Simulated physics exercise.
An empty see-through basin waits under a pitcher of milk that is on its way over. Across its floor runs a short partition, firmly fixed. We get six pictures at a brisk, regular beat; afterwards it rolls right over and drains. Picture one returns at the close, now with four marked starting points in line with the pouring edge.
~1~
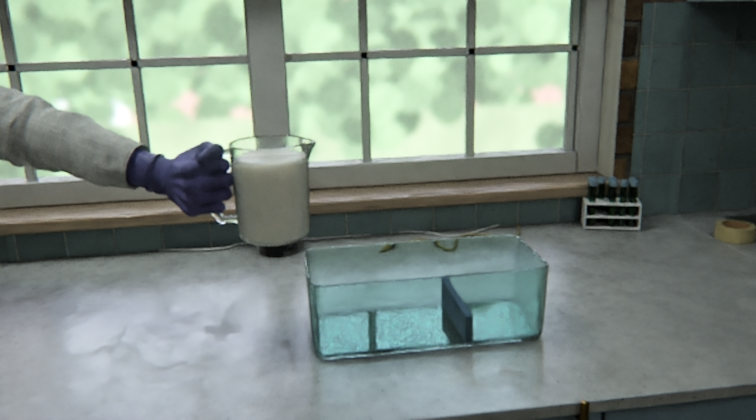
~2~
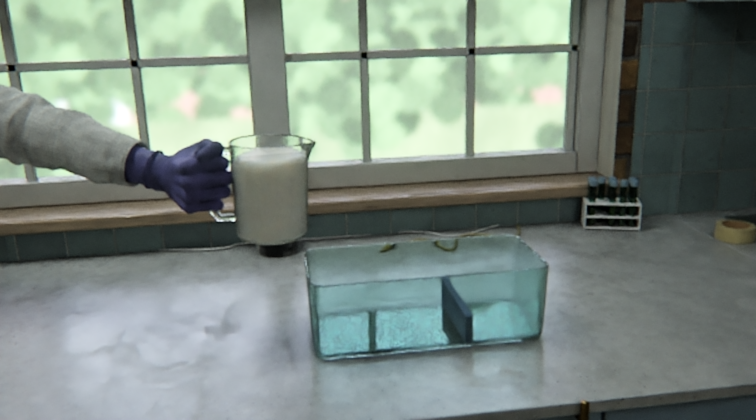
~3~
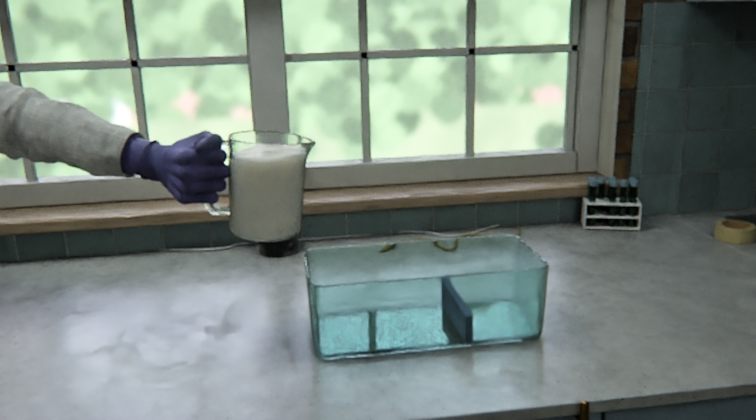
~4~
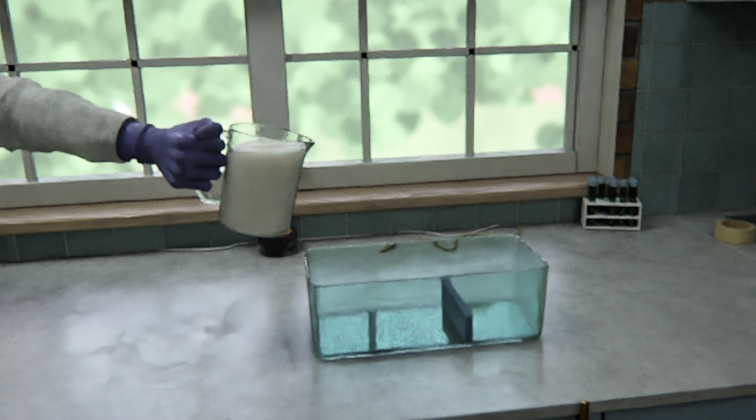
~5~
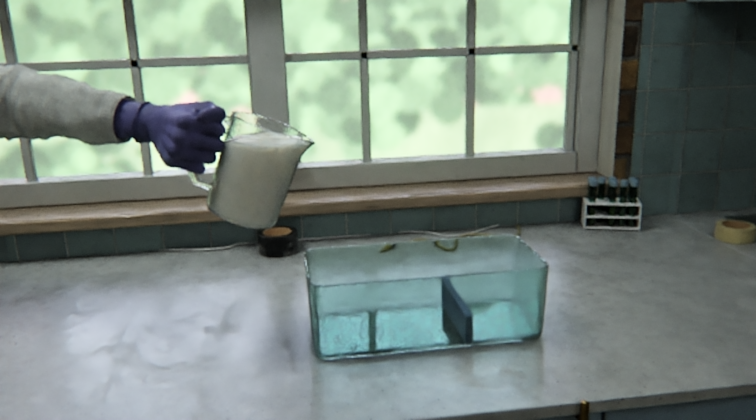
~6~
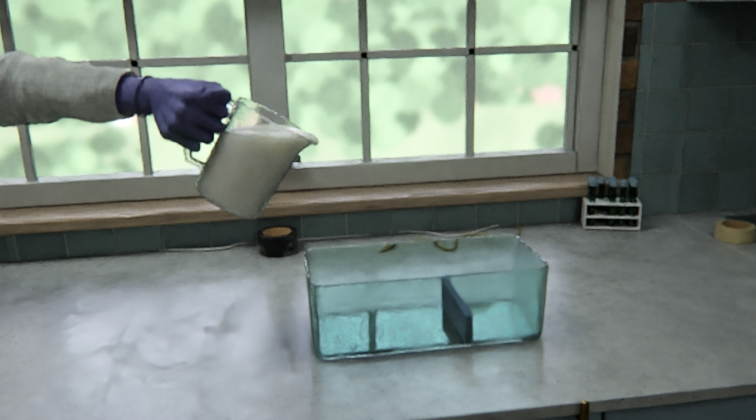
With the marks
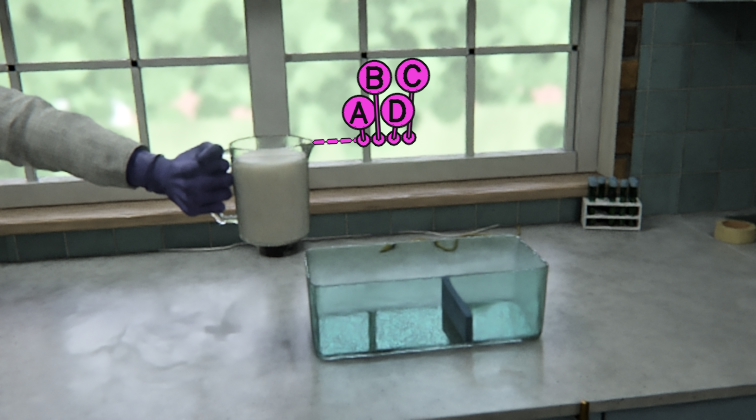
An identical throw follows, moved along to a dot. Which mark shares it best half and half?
Take A.
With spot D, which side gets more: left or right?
More ends on the right.
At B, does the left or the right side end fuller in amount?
The right one.
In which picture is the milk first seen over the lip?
In picture 6.
On the marked copy, A at (363, 139); B at (378, 139); C at (408, 137); D at (393, 138).
If A is chosen, about 54 % ends left of the wall and 42 % right of it; 4 % is lost outside.
If B is chosen, about 23 % ends left of the wall and 74 % right of it; 3 % is lost outside.
If C is chosen, about 29 % ends left of the wall and 65 % right of it; 6 % is lost outside.
If D is chosen, about 19 % ends left of the wall and 76 % right of it; 5 % is lost outside.
